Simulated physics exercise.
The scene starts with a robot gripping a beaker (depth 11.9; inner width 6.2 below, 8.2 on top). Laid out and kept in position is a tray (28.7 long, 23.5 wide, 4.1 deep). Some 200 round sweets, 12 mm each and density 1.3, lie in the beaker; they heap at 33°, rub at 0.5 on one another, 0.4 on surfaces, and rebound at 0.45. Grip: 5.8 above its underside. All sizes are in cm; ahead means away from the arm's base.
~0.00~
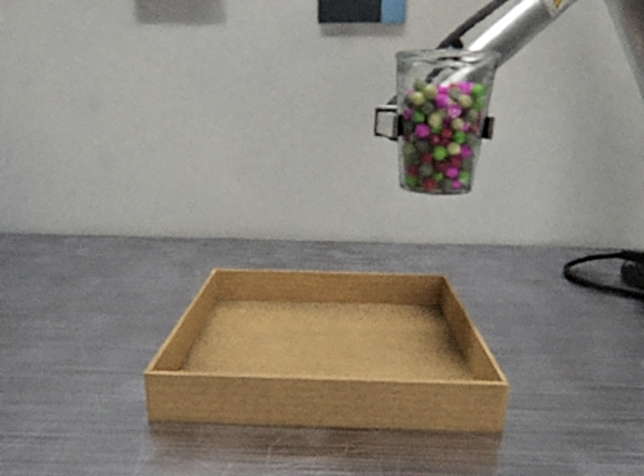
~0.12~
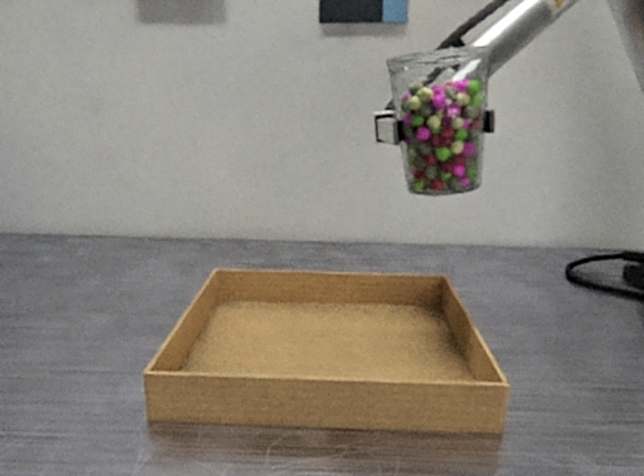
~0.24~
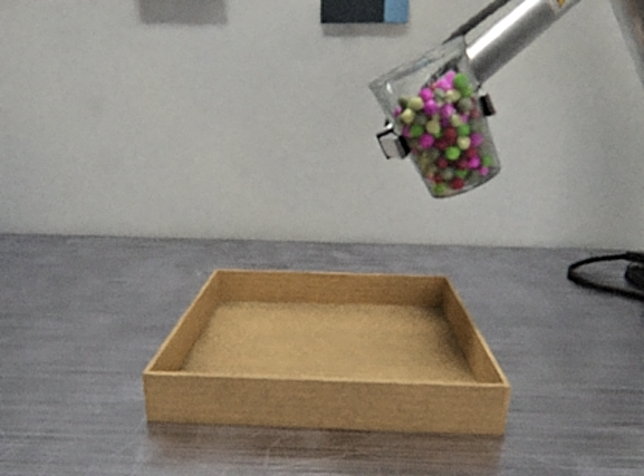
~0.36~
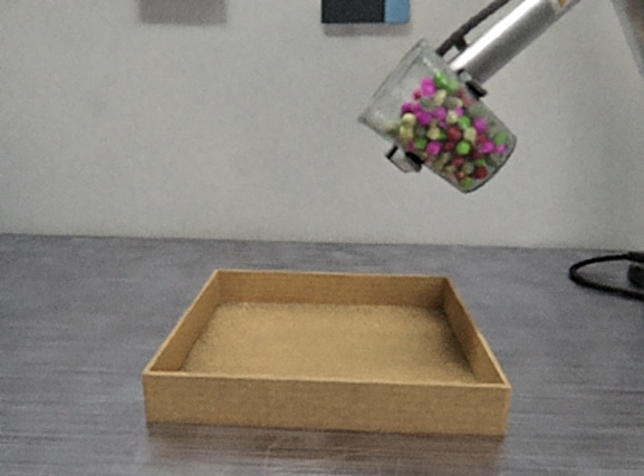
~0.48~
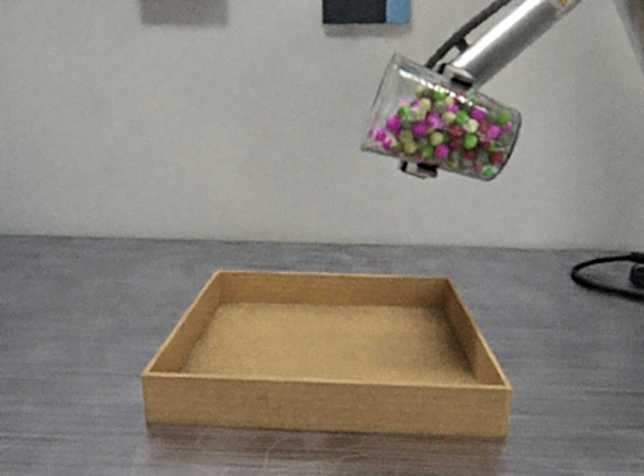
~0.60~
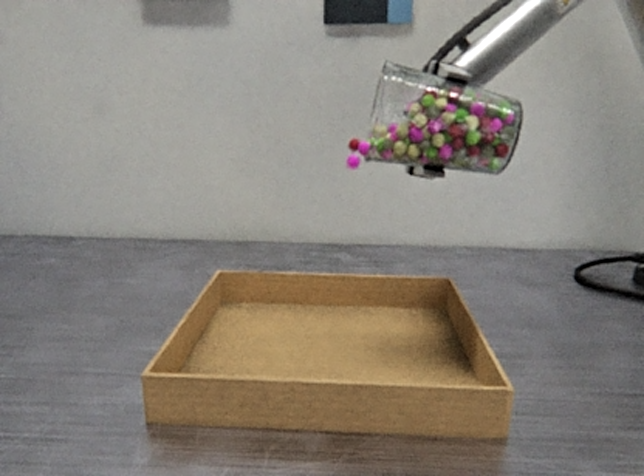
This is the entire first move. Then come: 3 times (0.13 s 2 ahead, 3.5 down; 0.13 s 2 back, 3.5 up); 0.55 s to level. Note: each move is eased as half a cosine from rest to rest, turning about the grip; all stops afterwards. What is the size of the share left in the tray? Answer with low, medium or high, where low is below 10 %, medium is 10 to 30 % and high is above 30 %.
Medium.
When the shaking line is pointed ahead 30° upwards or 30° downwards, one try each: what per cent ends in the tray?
It comes to around 70 per cent on the first try and around 45 per cent on the second.
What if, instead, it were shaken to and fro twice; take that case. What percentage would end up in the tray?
Result: Approximately 15 per cent.
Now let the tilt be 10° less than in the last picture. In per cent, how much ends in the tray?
Estimate: Around 0 per cent.
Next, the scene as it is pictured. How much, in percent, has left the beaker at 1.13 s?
Roughly 10 percent is out.
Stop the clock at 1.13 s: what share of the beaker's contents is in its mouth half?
Near 40 %.
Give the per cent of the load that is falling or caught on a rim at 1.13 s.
Roughly 4 percent.
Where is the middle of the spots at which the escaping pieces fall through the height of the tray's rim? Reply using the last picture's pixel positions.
They come through centred close to (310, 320).
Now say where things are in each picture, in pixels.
Beaker middle at (440, 125), level; upper third of the load around (444, 101), from x 410 to 480, top at y 85; 201 in the beaker, in the first picture.
Beaker middle at (441, 125), tilted 8° forward; upper third of the load around (441, 101), from x 405 to 475, top at y 85, in the second picture.
Beaker middle at (441, 125), tilted 28° forward; upper third of the load around (442, 103), from x 400 to 490, top at y 75, in the third picture.
Beaker middle at (441, 125), tilted 52° forward; upper third of the load around (437, 106), from x 390 to 500, top at y 80, in the fourth picture.
Beaker middle at (441, 125), tilted 72° forward; upper third of the load around (443, 110), from x 375 to 505, top at y 90, in the fifth picture.
Beaker middle at (442, 125), tilted 80° forward; upper third of the load around (455, 112), from x 355 to 505, top at y 95; 200 in the beaker, 1 in flight or on a rim, in the sixth picture.
After 1.13 s, tilted 80° forward, highest piece 26 above the table; 180 in the beaker, 12 in the tray, 9 in flight or on a rim.
After 1.66 s, tilted 38° forward, highest piece 26 above the table; 170 in the beaker, 30 in the tray, 1 in flight or on a rim.
After 2.13 s, level, highest piece 28 above the table; 170 in the beaker, 31 in the tray.
After 3.18 s, level, highest piece 28 above the table; 170 in the beaker, 31 in the tray.
At rest, 170 in the beaker, 31 in the tray. That is 15 % in the tray.
